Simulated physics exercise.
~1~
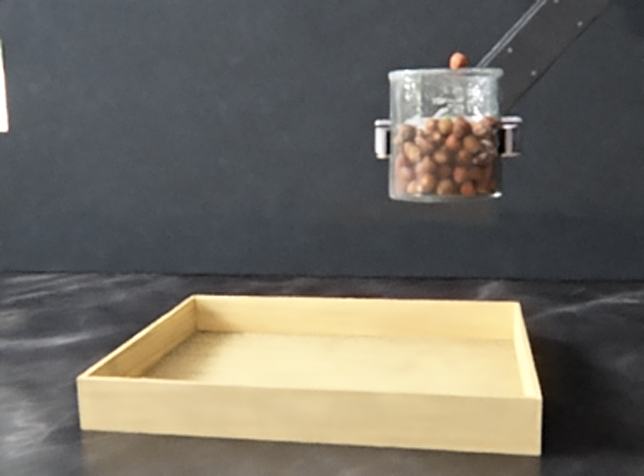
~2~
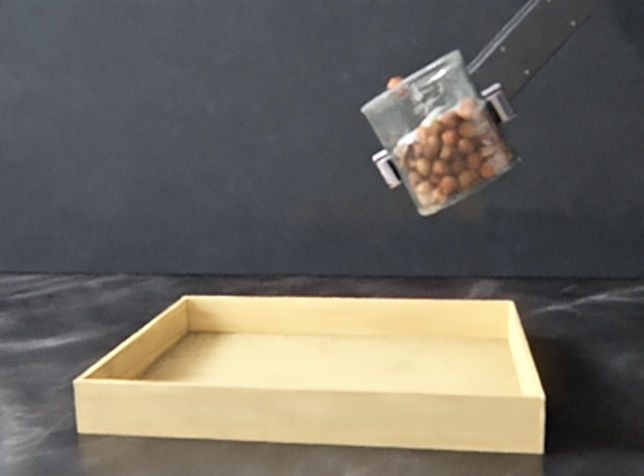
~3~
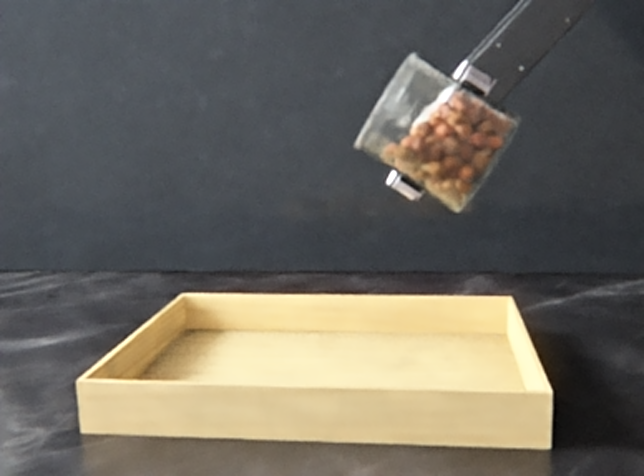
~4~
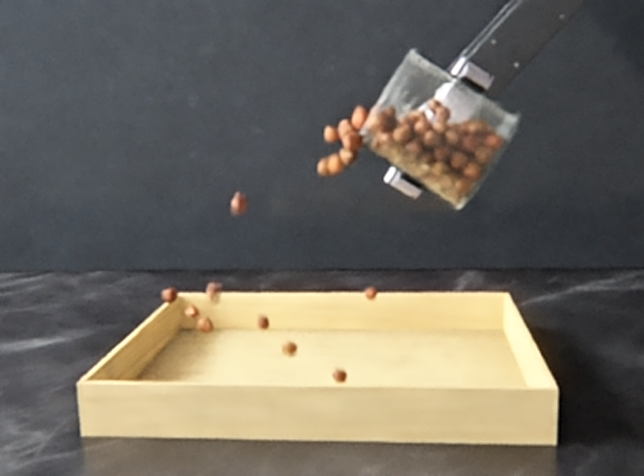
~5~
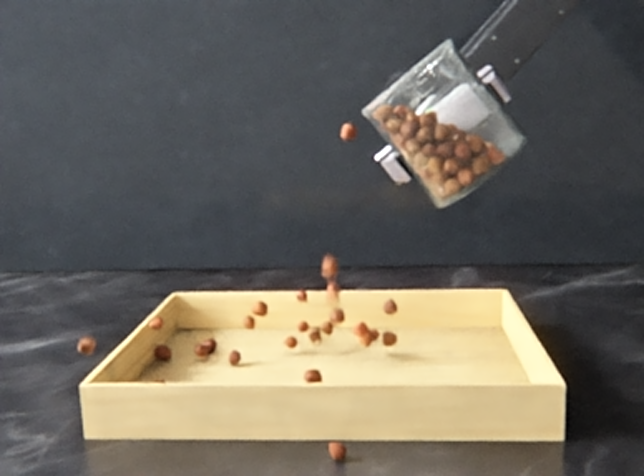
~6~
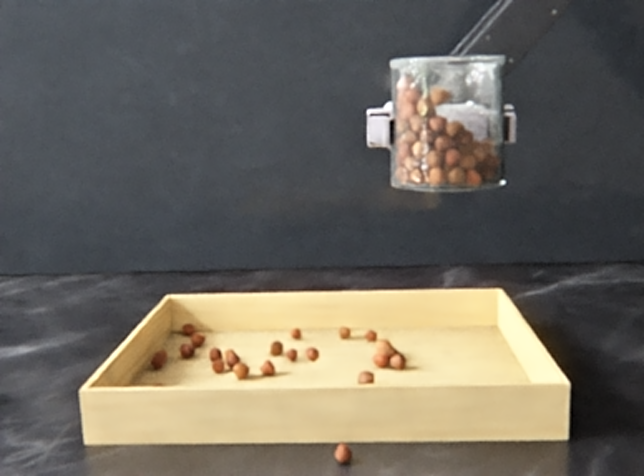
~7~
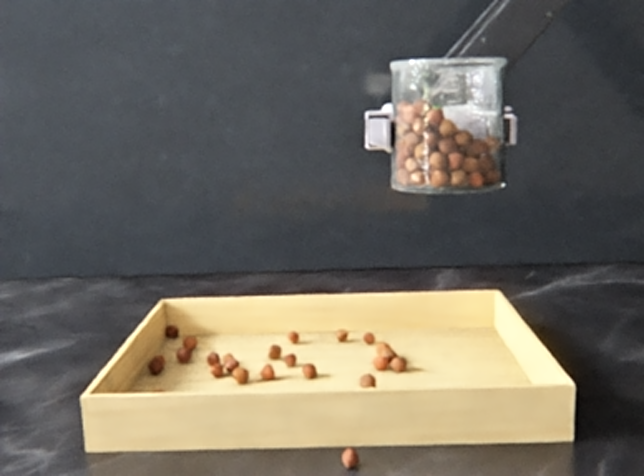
On a dark marbled surface against a dark wall, a robotic gripper tilts a glass beaker of hazelnuts to the left, spilling some into and around a shallow wooden tray, then returns it upright, still holding most of the nuts.
